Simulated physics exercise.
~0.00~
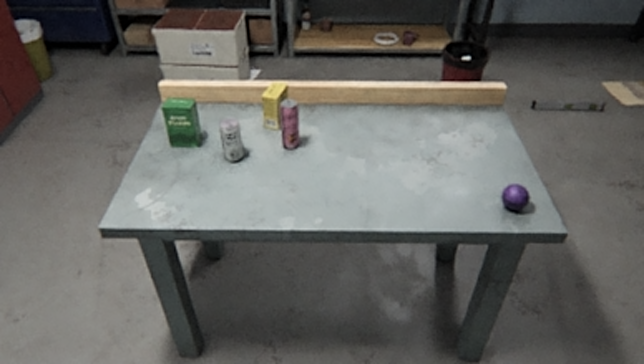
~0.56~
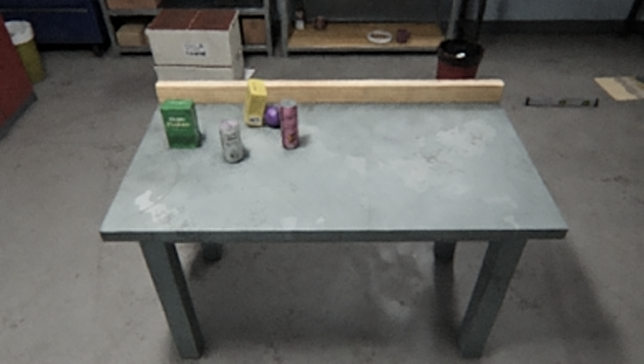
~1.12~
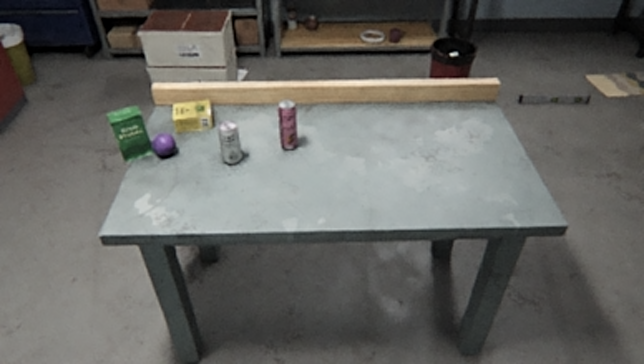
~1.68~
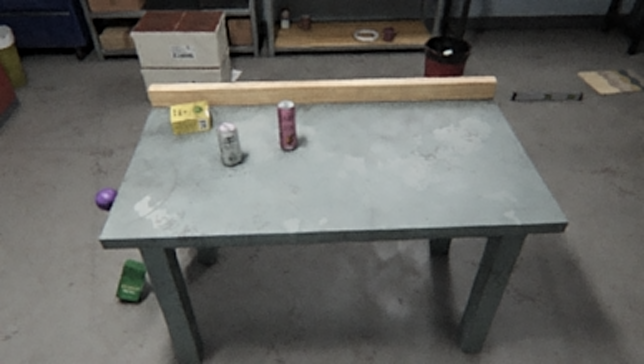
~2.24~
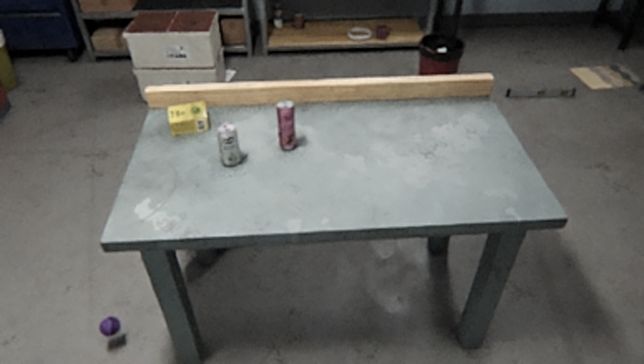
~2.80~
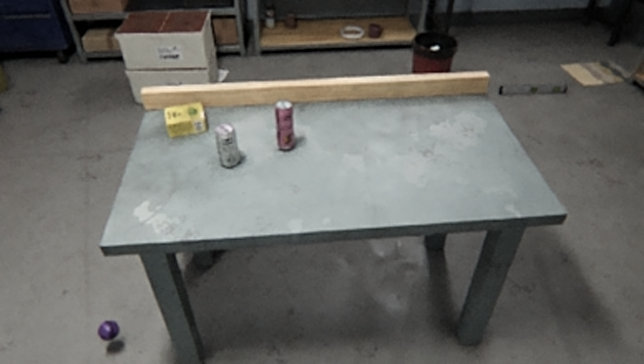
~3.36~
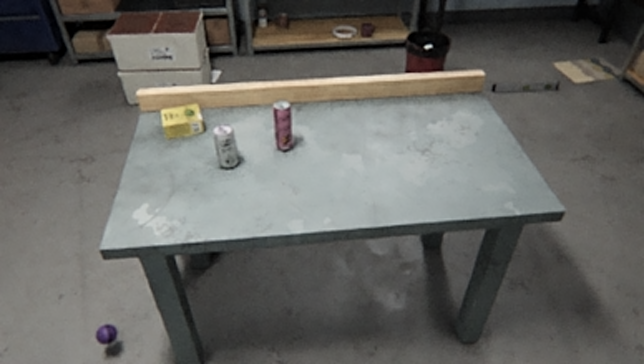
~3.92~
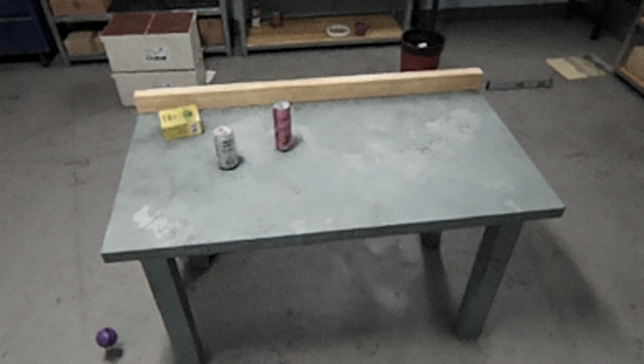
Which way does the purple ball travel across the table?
The purple ball travels to the left, from near the right end of the table toward the left end.
